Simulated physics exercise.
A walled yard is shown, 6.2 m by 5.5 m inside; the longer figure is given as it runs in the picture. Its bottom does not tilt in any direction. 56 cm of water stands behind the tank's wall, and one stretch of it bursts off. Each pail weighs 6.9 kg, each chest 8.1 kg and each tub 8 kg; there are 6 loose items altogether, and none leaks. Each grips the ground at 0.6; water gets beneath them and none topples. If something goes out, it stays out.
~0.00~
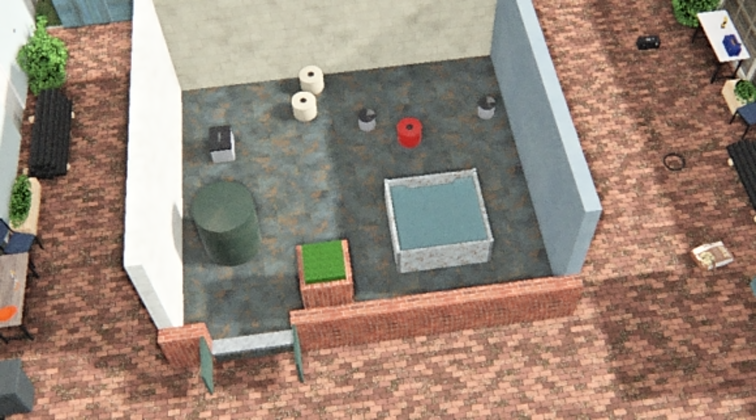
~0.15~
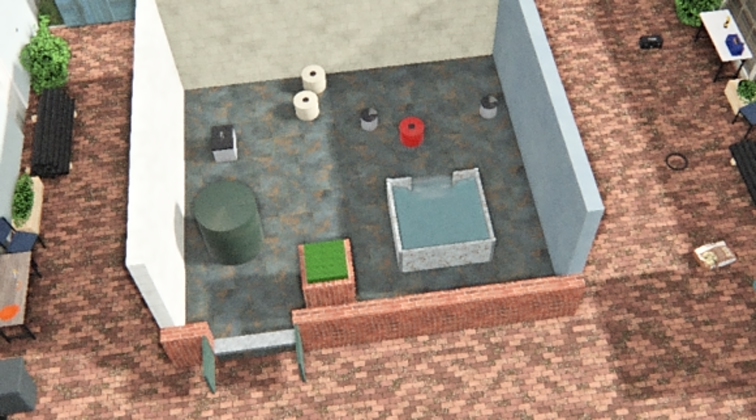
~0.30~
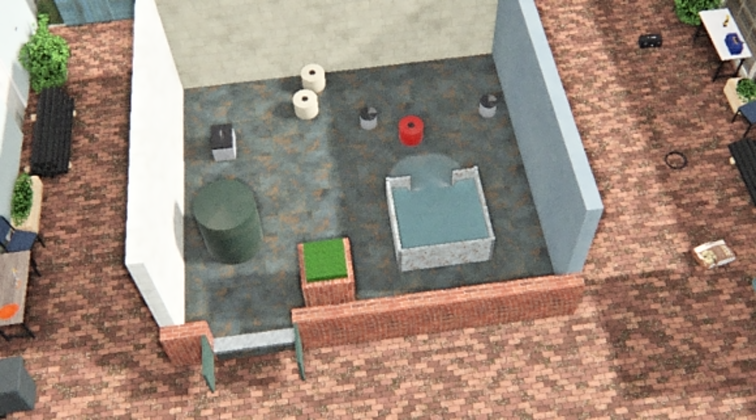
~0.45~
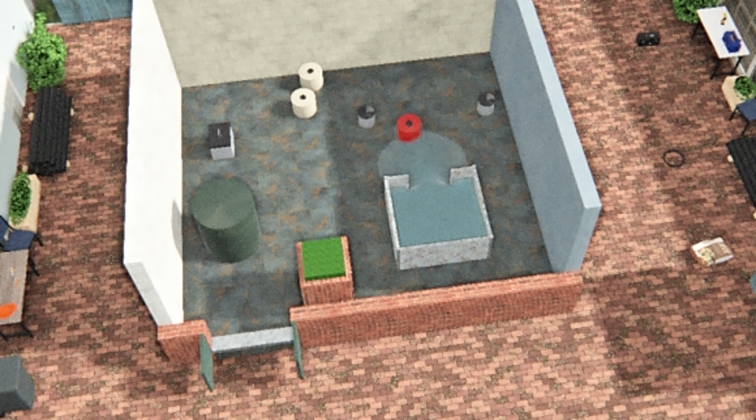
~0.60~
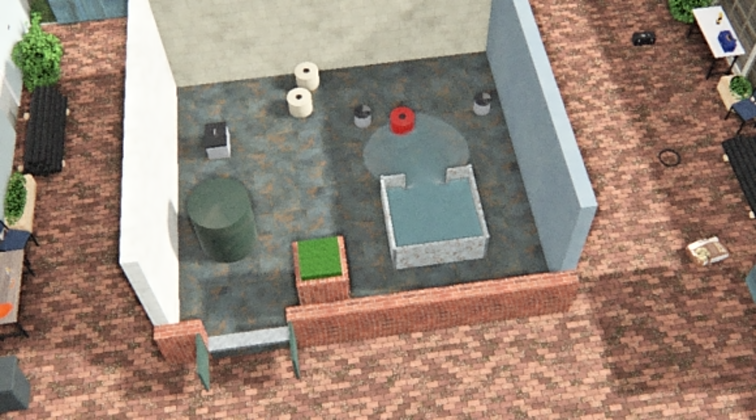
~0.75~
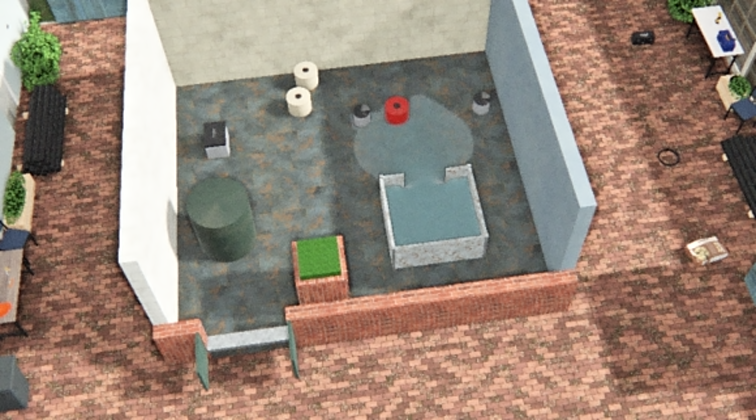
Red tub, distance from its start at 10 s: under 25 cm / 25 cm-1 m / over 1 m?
Odds are it gets pushed way off.
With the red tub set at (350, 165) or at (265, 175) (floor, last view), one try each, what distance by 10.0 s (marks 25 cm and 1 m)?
Well, the first time it keeps still, and the second time it keeps still.
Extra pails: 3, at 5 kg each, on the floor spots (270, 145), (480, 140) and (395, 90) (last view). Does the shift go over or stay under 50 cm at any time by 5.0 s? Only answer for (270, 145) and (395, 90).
In sequence: Within it, then beyond it.
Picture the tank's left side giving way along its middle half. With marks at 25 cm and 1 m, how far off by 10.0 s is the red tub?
I'd say the red tub scarcely moves.
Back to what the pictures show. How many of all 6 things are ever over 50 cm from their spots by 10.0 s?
That comes to 6.
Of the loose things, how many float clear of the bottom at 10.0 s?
Answer: 3.
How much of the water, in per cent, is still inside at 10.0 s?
Roughly 100 percent.
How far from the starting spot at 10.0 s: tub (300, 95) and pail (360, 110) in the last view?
Respectively: 150 cm / 150 cm.
After 2.0 s the red tub is near (378, 57), 1.7 m from its start, afloat; 0 of 6 are out; 1 afloat.
After 4.5 s the red tub is near (371, 90), 1.0 m from its start, aground; 0 of 6 are out; 3 afloat.
After 7.0 s the red tub is near (326, 125), 1.5 m from its start, aground; 0 of 6 are out; 3 afloat.
After 10.0 s the red tub is near (326, 126), 1.5 m from its start, aground; 0 of 6 are out; 3 afloat.
